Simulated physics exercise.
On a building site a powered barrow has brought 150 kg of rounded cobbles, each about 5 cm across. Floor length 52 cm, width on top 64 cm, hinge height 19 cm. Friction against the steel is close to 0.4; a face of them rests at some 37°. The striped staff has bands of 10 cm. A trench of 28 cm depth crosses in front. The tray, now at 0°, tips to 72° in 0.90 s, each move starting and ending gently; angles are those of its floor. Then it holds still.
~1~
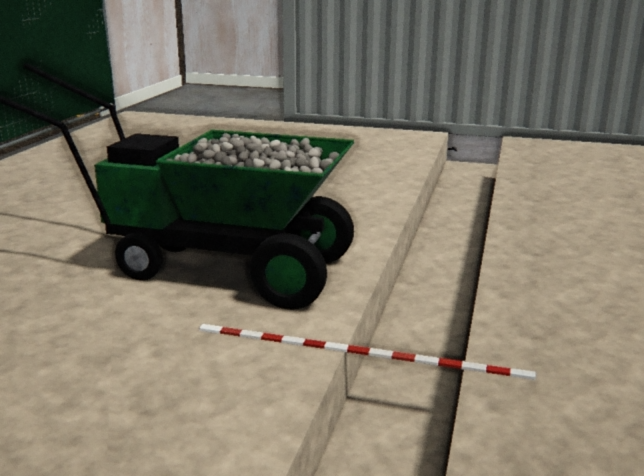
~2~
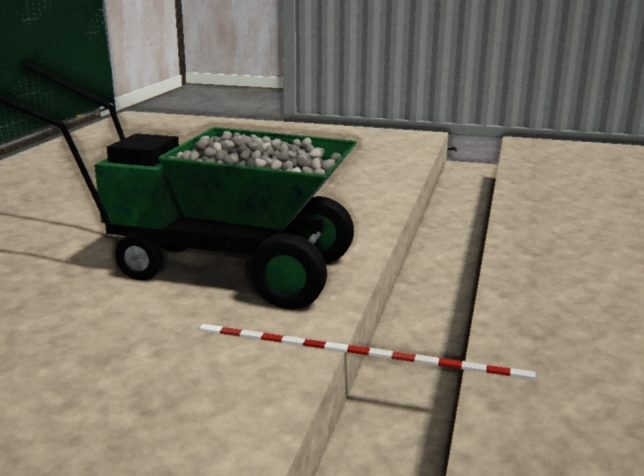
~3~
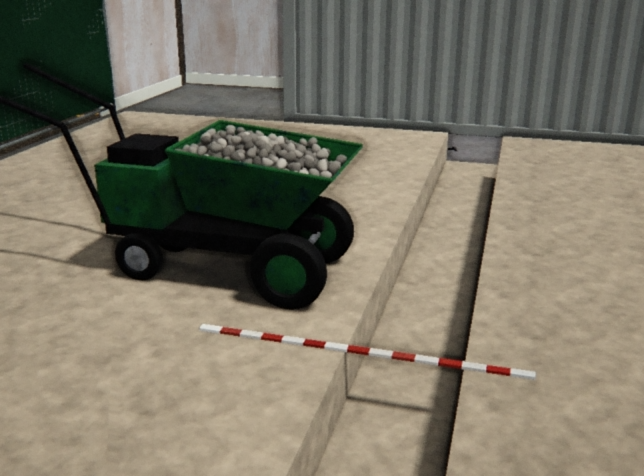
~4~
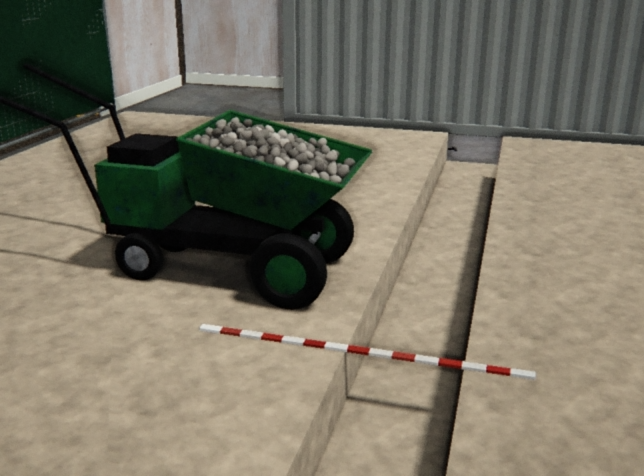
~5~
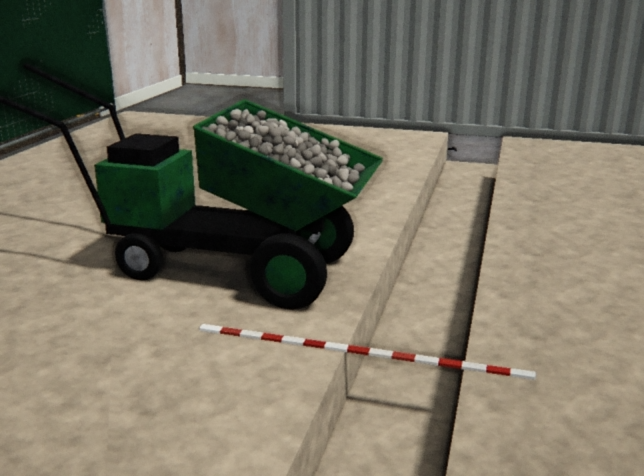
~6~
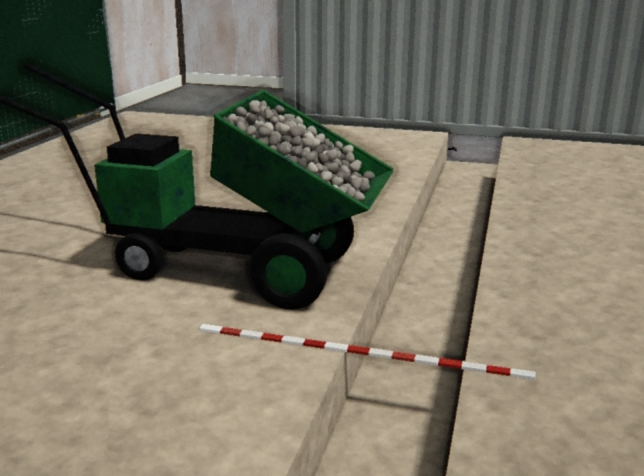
A green powered barrow loaded with rounded grey stones stood still beside a trench, then its tray gradually tilted up at the back, leaning forward to the right with the stones still inside.
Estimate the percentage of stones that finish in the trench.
About 86 per cent.
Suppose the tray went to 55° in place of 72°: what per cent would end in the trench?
In that case some 45 per cent.
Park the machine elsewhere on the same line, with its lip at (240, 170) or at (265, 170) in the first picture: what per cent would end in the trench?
Near 70 per cent from the first place, 100 from the second.
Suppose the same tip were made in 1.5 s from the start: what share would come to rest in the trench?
Then about 95 per cent.
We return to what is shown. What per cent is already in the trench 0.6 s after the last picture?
About 35 per cent by then.
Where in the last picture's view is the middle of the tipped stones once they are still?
Around (441, 334).
Then, 0.3 s after the last picture the floor is at 61°, 100 % in the tray; the foremost stones are at (406, 242).
Then, 0.6 s after the last picture the floor is at 72°, 60 % in the tray, 36 % in the trench, 4 % past the trench; the foremost stones are at (500, 304).
Then, 1.0 s after the last picture the floor is at 72°, 26 % in the tray, 61 % in the trench, 14 % past the trench; the foremost stones are at (603, 322).
Then, 2.9 s after the last picture the floor is at 72°, 0 % in the tray, 86 % in the trench, 14 % past the trench; the foremost stones are past the picture's edge.
